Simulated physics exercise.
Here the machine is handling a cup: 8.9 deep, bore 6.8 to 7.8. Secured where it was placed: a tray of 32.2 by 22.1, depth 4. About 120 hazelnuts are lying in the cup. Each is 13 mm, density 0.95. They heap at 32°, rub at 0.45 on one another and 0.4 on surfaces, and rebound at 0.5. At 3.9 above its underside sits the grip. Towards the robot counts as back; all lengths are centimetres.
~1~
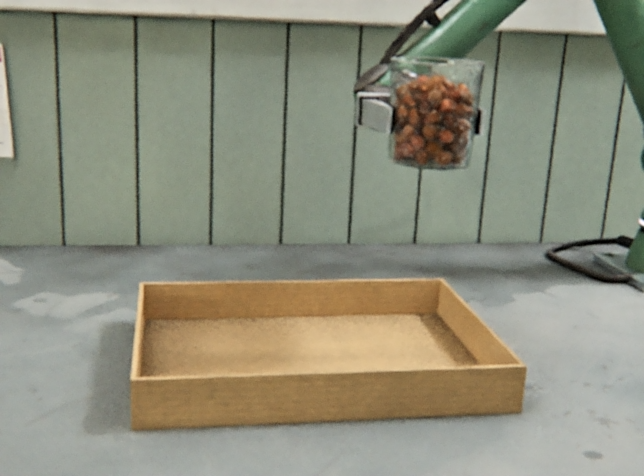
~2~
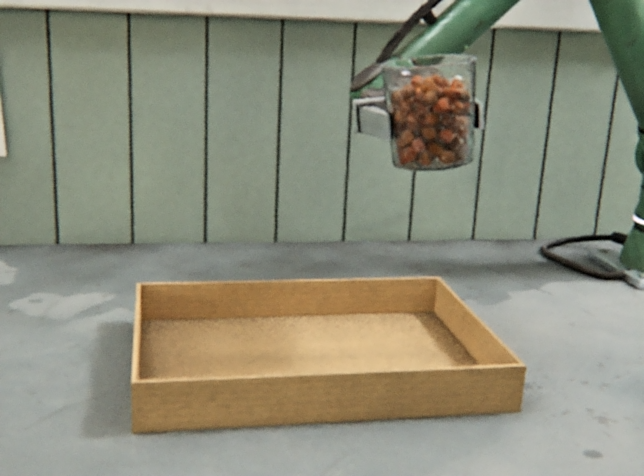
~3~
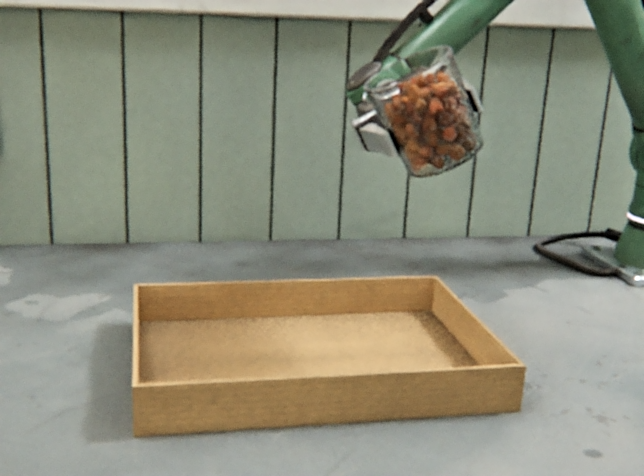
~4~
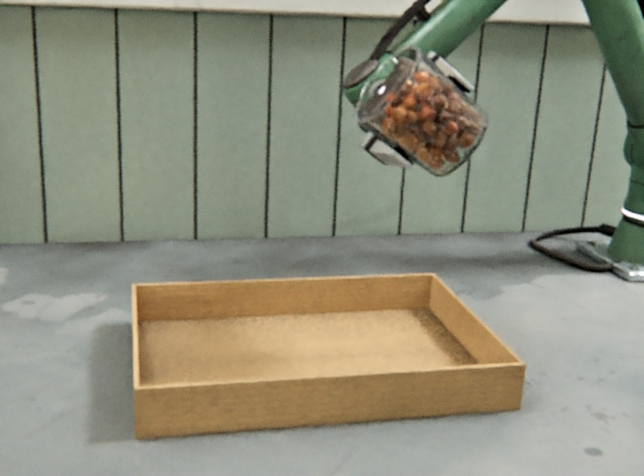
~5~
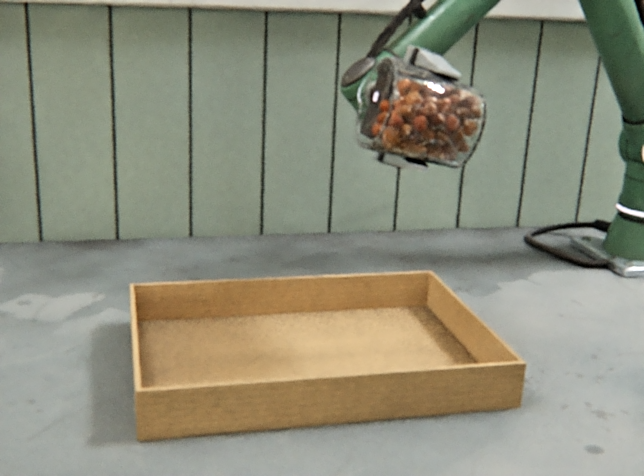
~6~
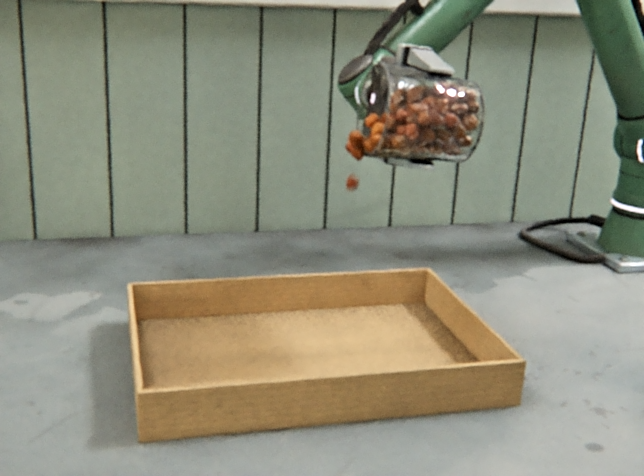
To begin with, a green robot arm holds a clear cup of brown nuts upright above and behind an empty, shallow wooden tray. The arm gradually tilts the cup over to the left until it lies nearly on its side. The nuts then bunch at its mouth, and one drops through the air.
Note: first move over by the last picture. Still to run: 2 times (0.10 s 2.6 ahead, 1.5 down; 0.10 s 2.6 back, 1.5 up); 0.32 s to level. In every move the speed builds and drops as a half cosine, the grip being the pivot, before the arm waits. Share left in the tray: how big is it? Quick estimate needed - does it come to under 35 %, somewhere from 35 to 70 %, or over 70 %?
It comes to somewhere from 35 to 70 %.
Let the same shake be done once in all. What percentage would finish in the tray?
It would then be around 30 per cent.
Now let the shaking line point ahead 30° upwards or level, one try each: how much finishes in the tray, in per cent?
Roughly 75 per cent, then 65 per cent.
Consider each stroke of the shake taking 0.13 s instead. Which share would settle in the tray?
Estimate: Near 40 per cent.
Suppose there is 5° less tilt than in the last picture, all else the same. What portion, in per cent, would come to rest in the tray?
Near 35 %.
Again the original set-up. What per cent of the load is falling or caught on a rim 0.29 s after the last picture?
Logged share: Close to 14 per cent.
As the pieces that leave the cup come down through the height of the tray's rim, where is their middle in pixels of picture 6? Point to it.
Centre: Roughly (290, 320).
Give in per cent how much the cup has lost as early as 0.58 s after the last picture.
Close to 50 per cent of the load is out.
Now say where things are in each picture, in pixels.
In the first picture, cup middle at (433, 114), level; upper third of the load around (435, 99), from x 400 to 470, top at y 85; 121 in the cup.
In the second picture, cup middle at (431, 114), tilted 8° forward; upper third of the load around (431, 99), from x 395 to 465, top at y 85.
In the third picture, cup middle at (427, 115), tilted 29° forward; upper third of the load around (432, 102), from x 390 to 470, top at y 80.
In the fourth picture, cup middle at (424, 116), tilted 54° forward; upper third of the load around (430, 100), from x 390 to 475, top at y 80.
In the fifth picture, cup middle at (423, 117), tilted 75° forward; upper third of the load around (432, 102), from x 380 to 475, top at y 85.
In the sixth picture, cup middle at (422, 116), tilted 83° forward; upper third of the load around (441, 103), from x 350 to 470, top at y 85; 120 in the cup, 1 in flight or on a rim.
Then, 0.29 s later, tilted 83° forward, highest piece 23 above the table; 93 in the cup, 11 in the tray, 17 in flight or on a rim.
Then, 0.58 s later, tilted 35° forward, highest piece 26 above the table; 63 in the cup, 54 in the tray, 4 in flight or on a rim.
Then, 0.92 s later, level, highest piece 26 above the table; 63 in the cup, 58 in the tray.
Then, 1.97 s later, level, highest piece 26 above the table; 63 in the cup, 58 in the tray.
At rest, 63 in the cup, 58 in the tray. That is 48 % in the tray.
